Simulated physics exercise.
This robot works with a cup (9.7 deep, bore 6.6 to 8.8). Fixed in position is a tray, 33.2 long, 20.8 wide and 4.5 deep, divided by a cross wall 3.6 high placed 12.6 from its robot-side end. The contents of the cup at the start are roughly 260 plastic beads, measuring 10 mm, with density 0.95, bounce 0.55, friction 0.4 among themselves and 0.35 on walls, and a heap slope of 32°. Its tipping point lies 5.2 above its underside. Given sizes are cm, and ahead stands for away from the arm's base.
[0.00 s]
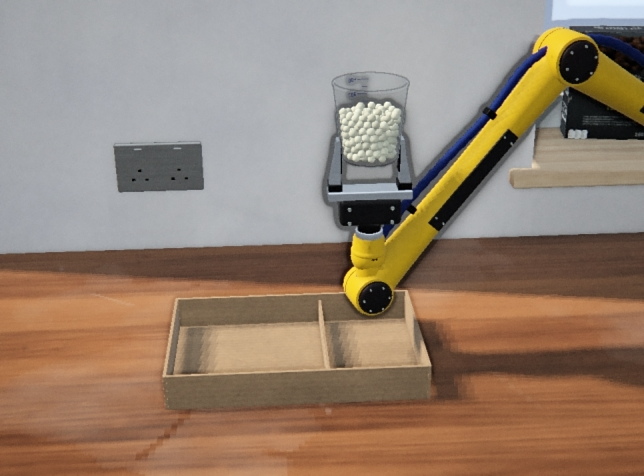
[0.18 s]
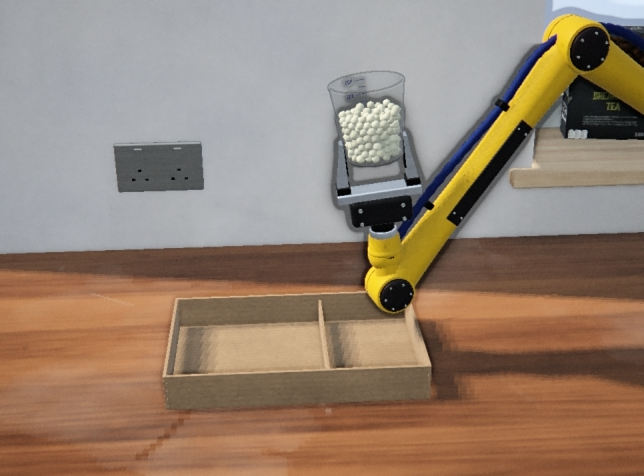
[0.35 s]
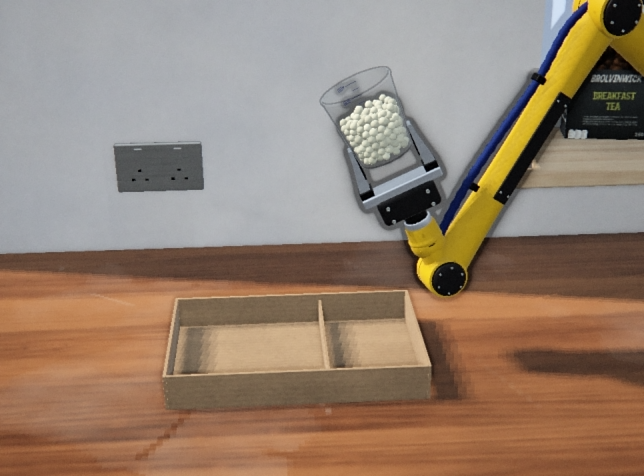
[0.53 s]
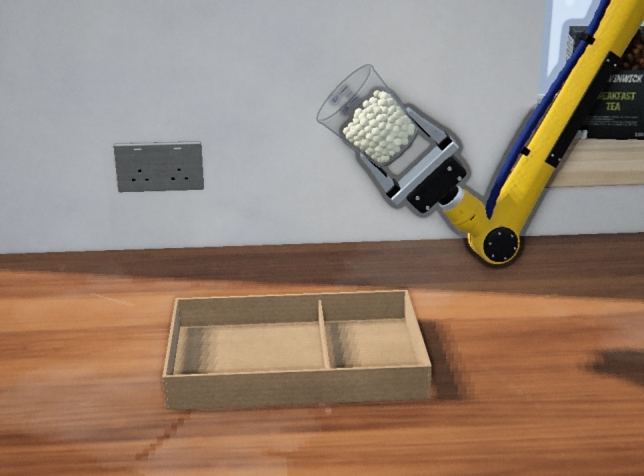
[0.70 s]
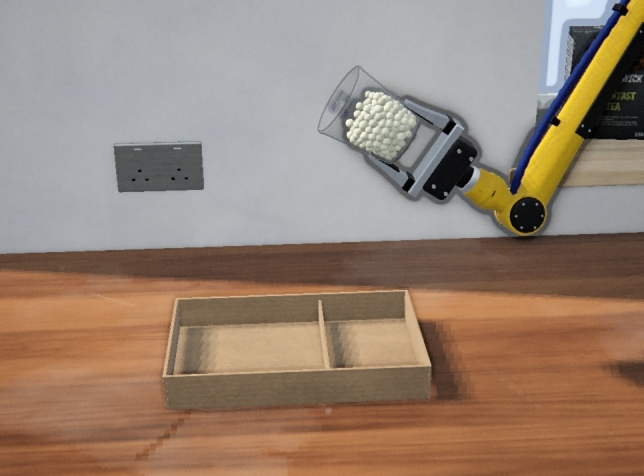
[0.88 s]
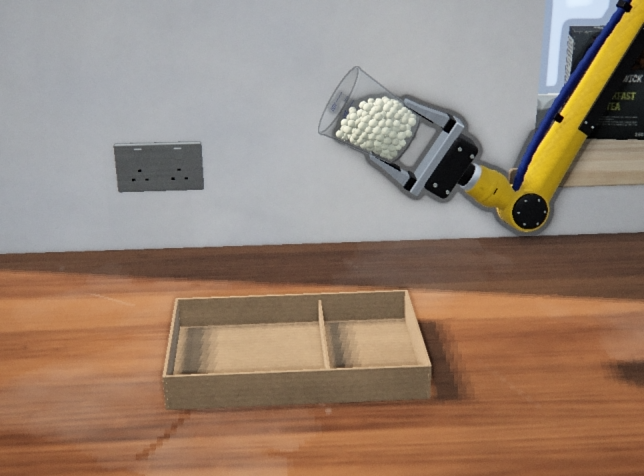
A yellow robot arm tilting a clear cup of pale beads leftward above a divided tray on a wooden table.
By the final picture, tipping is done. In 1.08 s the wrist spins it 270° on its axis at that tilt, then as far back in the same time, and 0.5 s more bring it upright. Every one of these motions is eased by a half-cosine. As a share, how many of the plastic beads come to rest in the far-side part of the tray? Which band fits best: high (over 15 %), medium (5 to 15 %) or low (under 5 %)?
The low band fits best.
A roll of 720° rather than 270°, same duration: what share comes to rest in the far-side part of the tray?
Roughly 0 %.
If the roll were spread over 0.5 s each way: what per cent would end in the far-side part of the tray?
I'd expect approximately 0 per cent then.
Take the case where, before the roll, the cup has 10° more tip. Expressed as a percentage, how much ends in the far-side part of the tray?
15 percent or so.
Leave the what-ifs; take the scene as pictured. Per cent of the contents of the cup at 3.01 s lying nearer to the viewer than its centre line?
That comes to around 40 per cent.
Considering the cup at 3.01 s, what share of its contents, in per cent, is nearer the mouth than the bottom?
30 %, roughly.
After 1.94 s, tipped 58°, highest piece 36 above the table; 262 in the cup, 1 in flight or on a rim.
After 3.01 s, tipped 58°, highest piece 36 above the table; 261 in the cup, 2 in the far-side part.
After 3.74 s, upright, highest piece 38 above the table; 261 in the cup, 2 in the far-side part.
After 4.44 s, upright, highest piece 38 above the table; 261 in the cup, 2 in the far-side part.
At rest, 261 in the cup, 2 in the far-side part. That is 1 % in the far-side part of the tray.
